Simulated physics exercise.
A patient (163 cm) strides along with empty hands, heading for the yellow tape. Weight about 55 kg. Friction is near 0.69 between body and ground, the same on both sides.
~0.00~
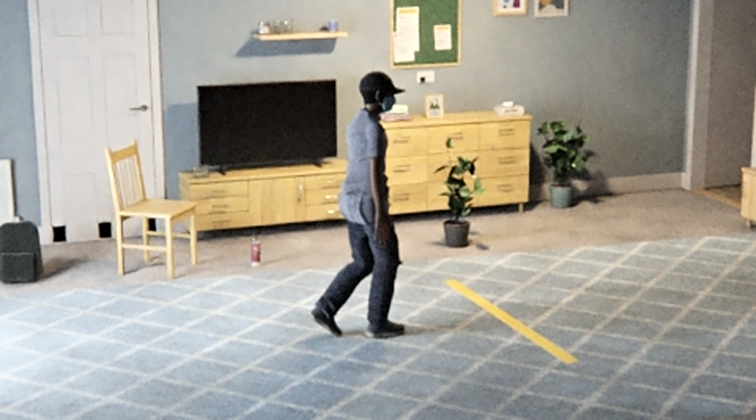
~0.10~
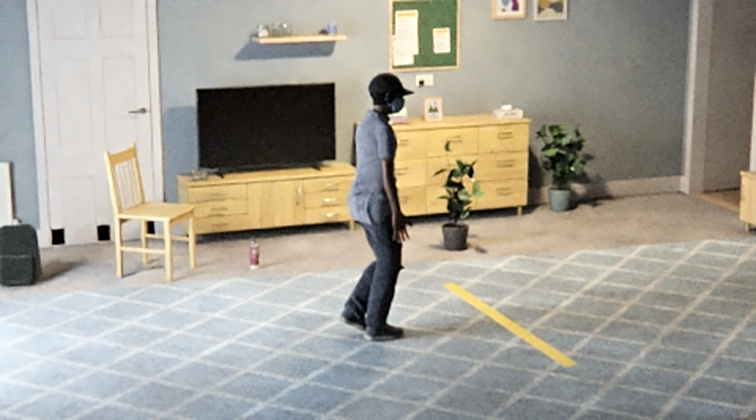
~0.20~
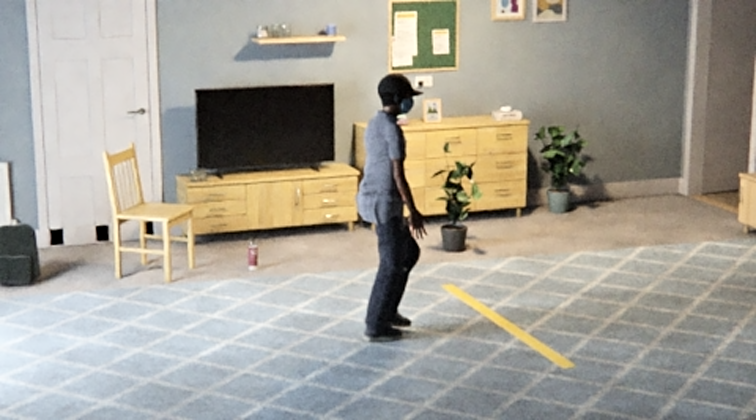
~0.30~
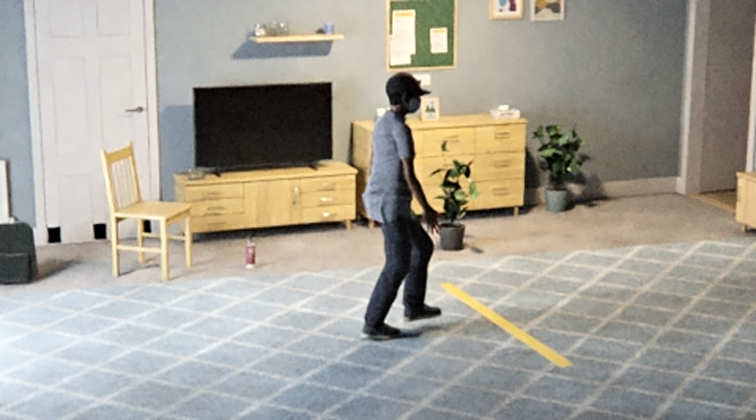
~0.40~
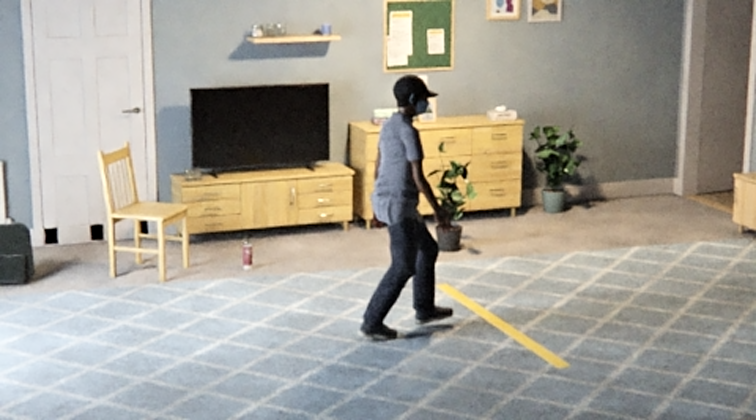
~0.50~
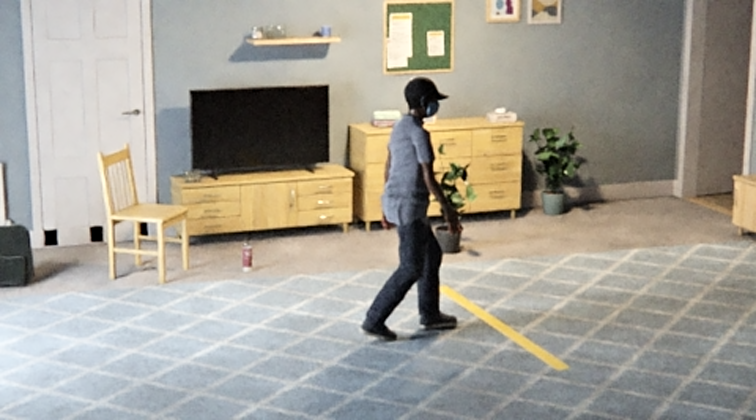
A person in a dark cap, face mask, grey-blue short-sleeved top and dark trousers walks rightward with empty hands across a patterned blue-grey carpet, seen from the side and slightly above. Behind stand a wooden chair, a black television on a pale wood cabinet, drawers and two potted plants, with yellow tape at right. The person takes short steps toward the tape, arms low, as the view shifts very slightly.
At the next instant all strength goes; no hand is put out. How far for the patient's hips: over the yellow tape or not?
The patient's hips stop short of the yellow tape.
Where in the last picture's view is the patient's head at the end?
Near (512, 292).
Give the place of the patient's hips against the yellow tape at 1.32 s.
Some 25 cm short of it.
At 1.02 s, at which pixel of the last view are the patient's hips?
At about (441, 269).
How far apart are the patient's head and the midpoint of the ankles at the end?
About 80 cm.
After 0.77 s the patient's hips are 45 cm short of the yellow tape, near (429, 240) in the last picture's view; the patient's chest 42 cm short of the yellow tape.
After 1.02 s the patient's hips are 36 cm short of the yellow tape, near (441, 269) in the last picture's view.
After 1.32 s the patient's hips are 26 cm short of the yellow tape, near (439, 278) in the last picture's view; the patient's chest 4 cm past the yellow tape.
When all is still (2.2 s), patient's hips stop short of the yellow tape; patient's head crosses the yellow tape; patient's chest crosses the yellow tape.
